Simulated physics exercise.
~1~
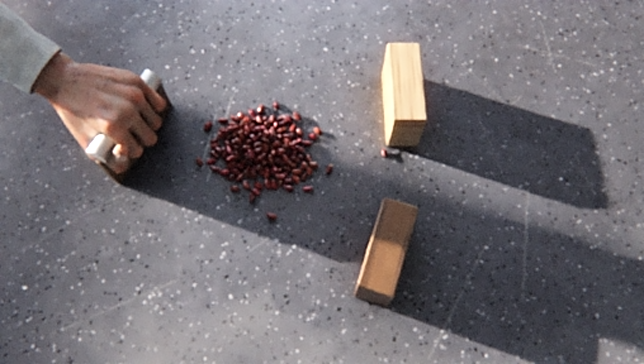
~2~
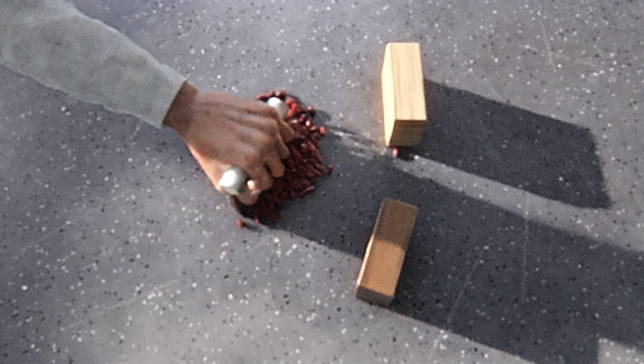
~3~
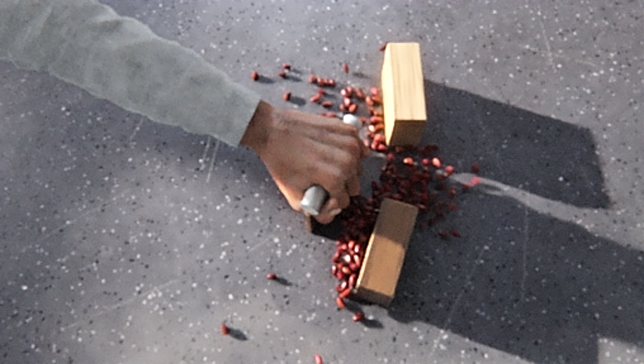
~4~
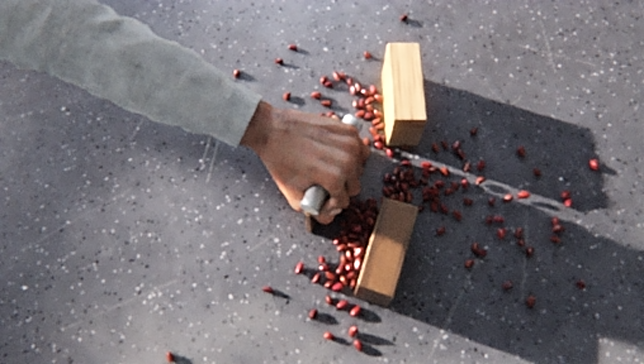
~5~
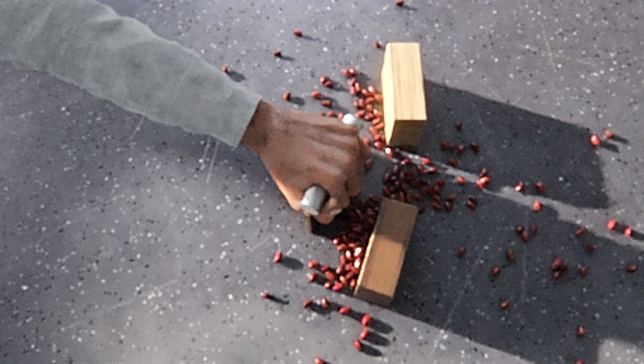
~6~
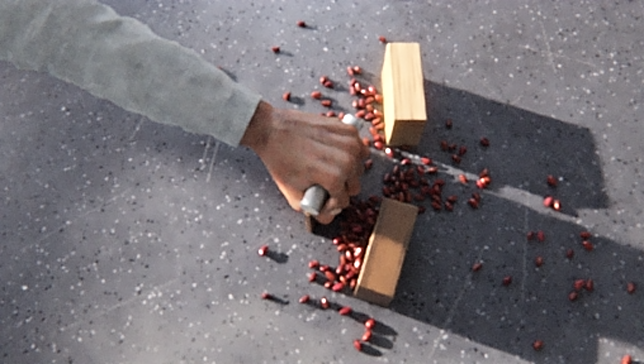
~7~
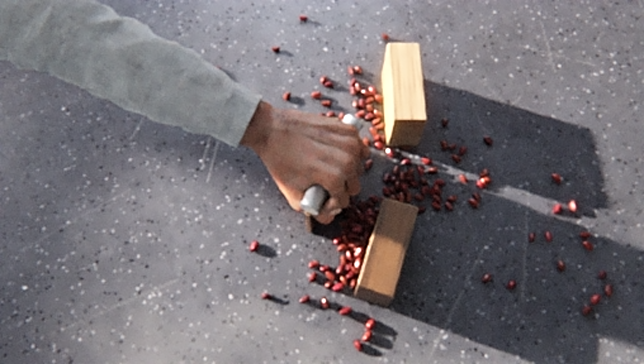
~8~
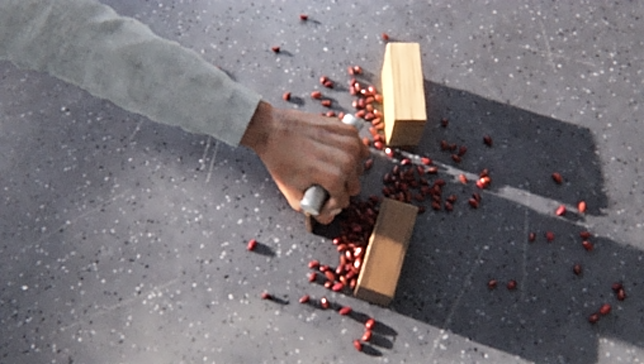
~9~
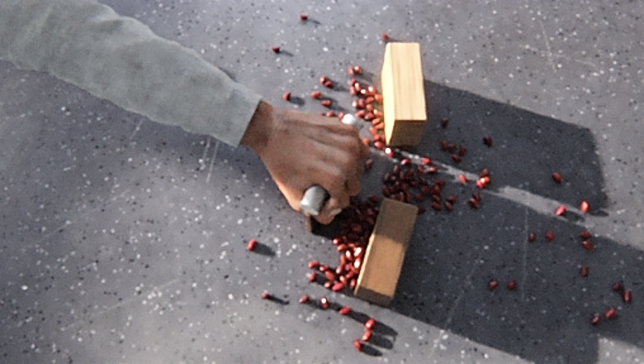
A hand pushed a pile of dark red beans rightward with a scraper toward two wooden blocks, then stopped just short of them. Many beans stayed bunched against the blocks, while others spilled through the gap and scattered beyond, a few around the sides.
